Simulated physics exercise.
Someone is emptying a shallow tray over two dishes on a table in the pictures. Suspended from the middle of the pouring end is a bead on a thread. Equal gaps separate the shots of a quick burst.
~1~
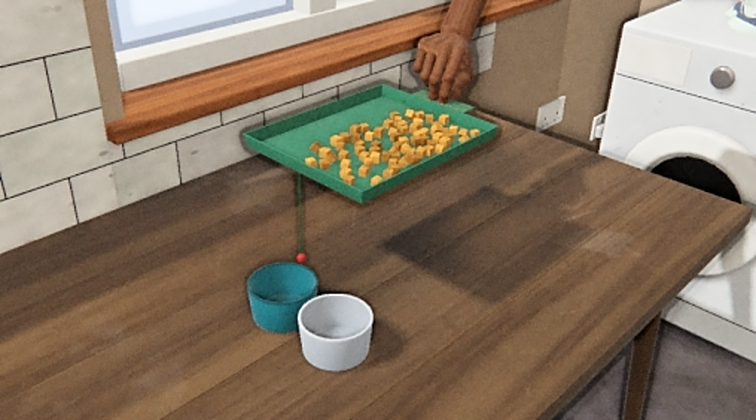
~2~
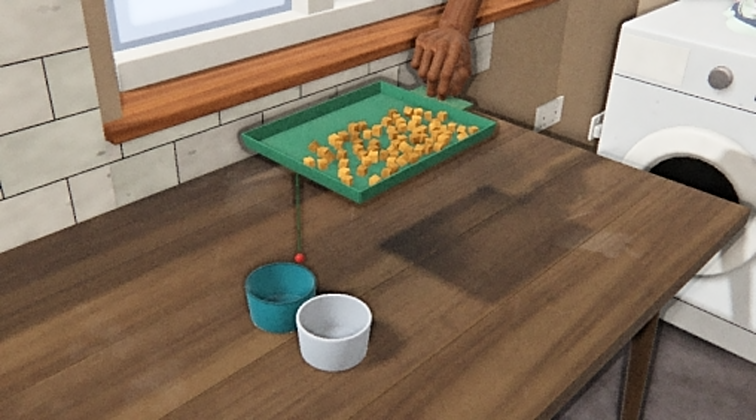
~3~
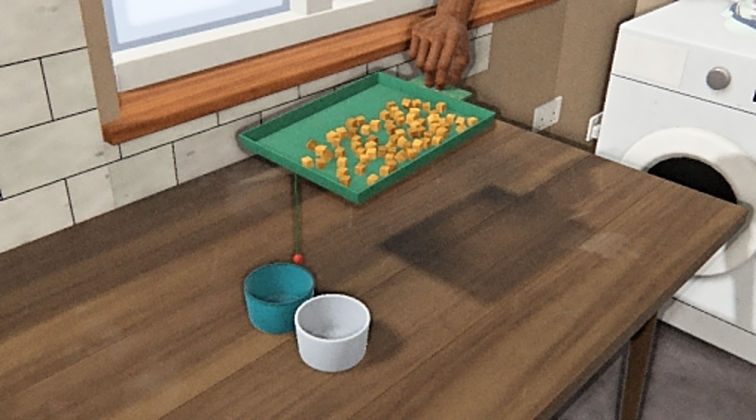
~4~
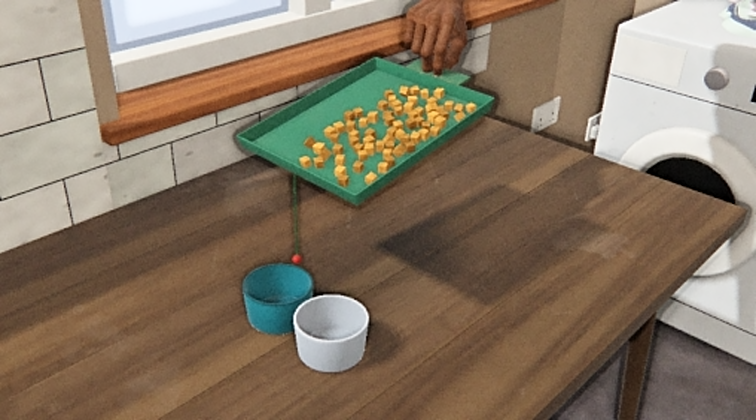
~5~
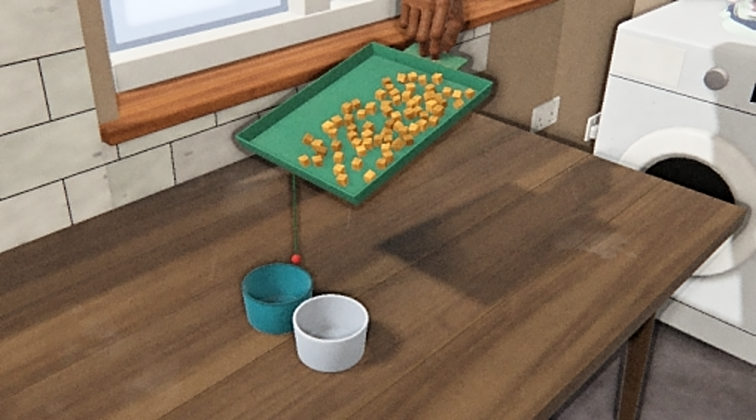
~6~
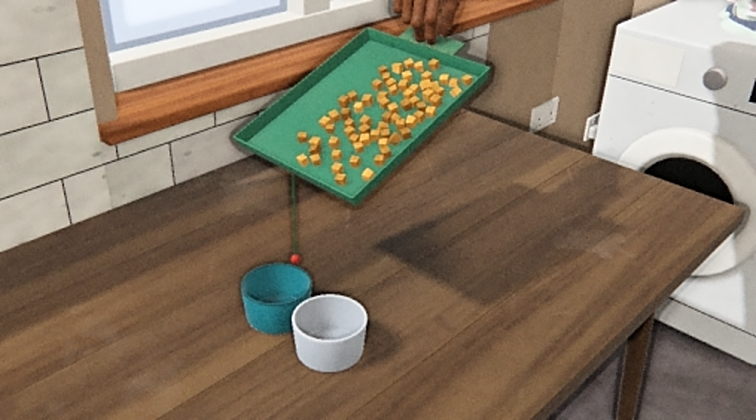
A hand tilted a green tray of croutons more and more steeply, raising its far end above two small dishes on a wooden table, while the croutons stayed on it.
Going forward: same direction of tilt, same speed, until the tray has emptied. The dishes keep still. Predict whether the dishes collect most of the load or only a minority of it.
They collect most of it.
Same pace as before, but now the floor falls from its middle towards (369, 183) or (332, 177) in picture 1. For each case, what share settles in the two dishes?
The first gives 20 %, the second 80 %.
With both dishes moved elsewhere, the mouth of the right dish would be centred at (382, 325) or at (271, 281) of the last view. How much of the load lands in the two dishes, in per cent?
Approximately 10 percent, followed by approximately 30 percent.
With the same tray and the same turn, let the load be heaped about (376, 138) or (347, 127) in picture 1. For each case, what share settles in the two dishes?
In order, roughly 50 % and 40 %.
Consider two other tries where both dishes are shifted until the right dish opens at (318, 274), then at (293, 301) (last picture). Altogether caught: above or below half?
At place one not up to half; at place two in excess of half.
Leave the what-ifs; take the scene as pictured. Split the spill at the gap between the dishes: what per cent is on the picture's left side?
About 90 %.
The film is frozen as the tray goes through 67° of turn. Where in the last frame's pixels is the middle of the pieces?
I'd put the middle close to (313, 167).
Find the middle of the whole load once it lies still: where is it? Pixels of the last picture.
I'd say the middle ends up at about (281, 320).
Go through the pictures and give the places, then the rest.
Corners of the pouring end at (248, 134) and (362, 189), level; middle of the load at (398, 147), croutons; left dish at (257, 310); right dish at (309, 347); bead on its thread at (302, 258), in the first picture.
Corners of the pouring end at (246, 134) and (360, 189), level; middle of the load at (396, 145), in the second picture.
Corners of the pouring end at (244, 135) and (358, 191), tipped barely, level across its low end; middle of the load at (394, 140), in the third picture.
Corners of the pouring end at (241, 135) and (355, 192), tipped a little, level across its low end; middle of the load at (392, 133), in the fourth picture.
Corners of the pouring end at (240, 136) and (354, 193), tipped clearly, level across its low end; middle of the load at (390, 125), in the fifth picture.
Corners of the pouring end at (238, 136) and (352, 194), tipped clearly, level across its low end; middle of the load at (388, 118); left dish at (251, 312); right dish at (303, 348), in the sixth picture.
Soon, tray tipped steeply; nearly all on the tray; a small part in the air.
A while on, tray tipped past a quarter turn; about half on the tray; a small part in the right dish; a small part in the left dish; a small part outside both; a small part in the air.
Towards the end, tray tipped past a quarter turn; about a third in the right dish; about a third in the left dish; about a quarter outside both.
Finally, tray tipped past a quarter turn; about a third in the right dish; about a third in the left dish; about a quarter outside both.
